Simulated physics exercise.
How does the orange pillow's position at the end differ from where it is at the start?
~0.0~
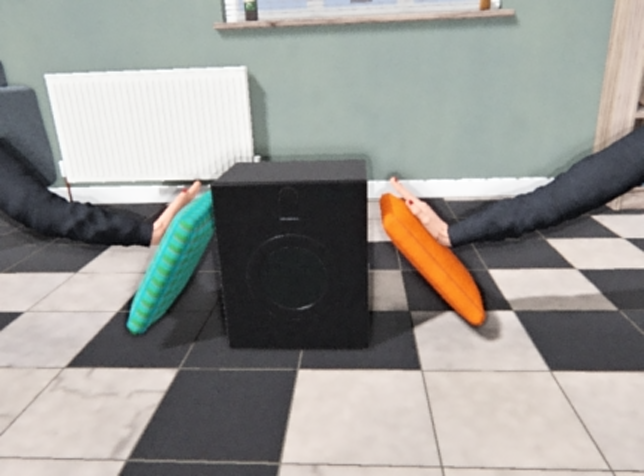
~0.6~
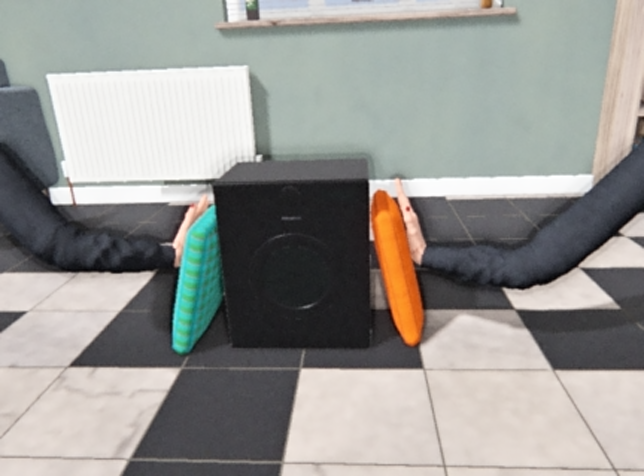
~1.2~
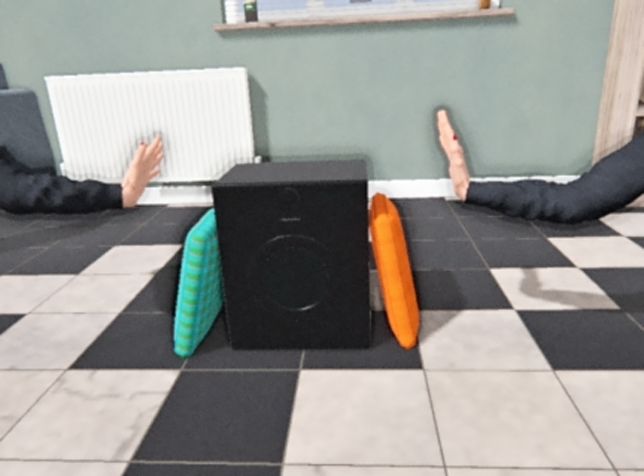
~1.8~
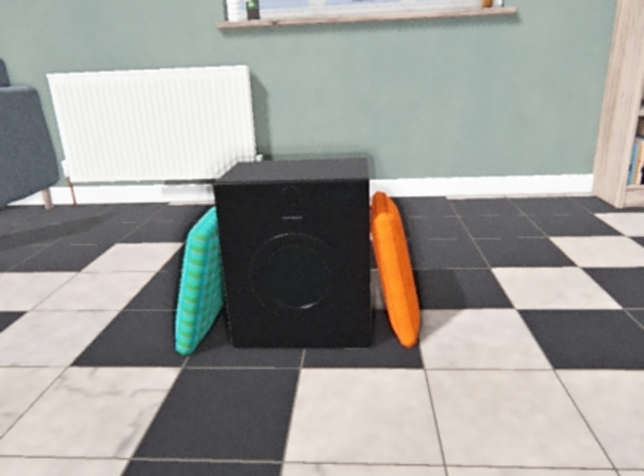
At the start the orange pillow is held tilted a little away from the right side of the black box, and by the end it is farther left, standing more upright and leaning against that side.
In this clip, two hands bring a turquoise cushion and an orange pillow in against the left and right sides of a black speaker-like box on a tiled floor, then let go and withdraw, leaving both leaning against it.
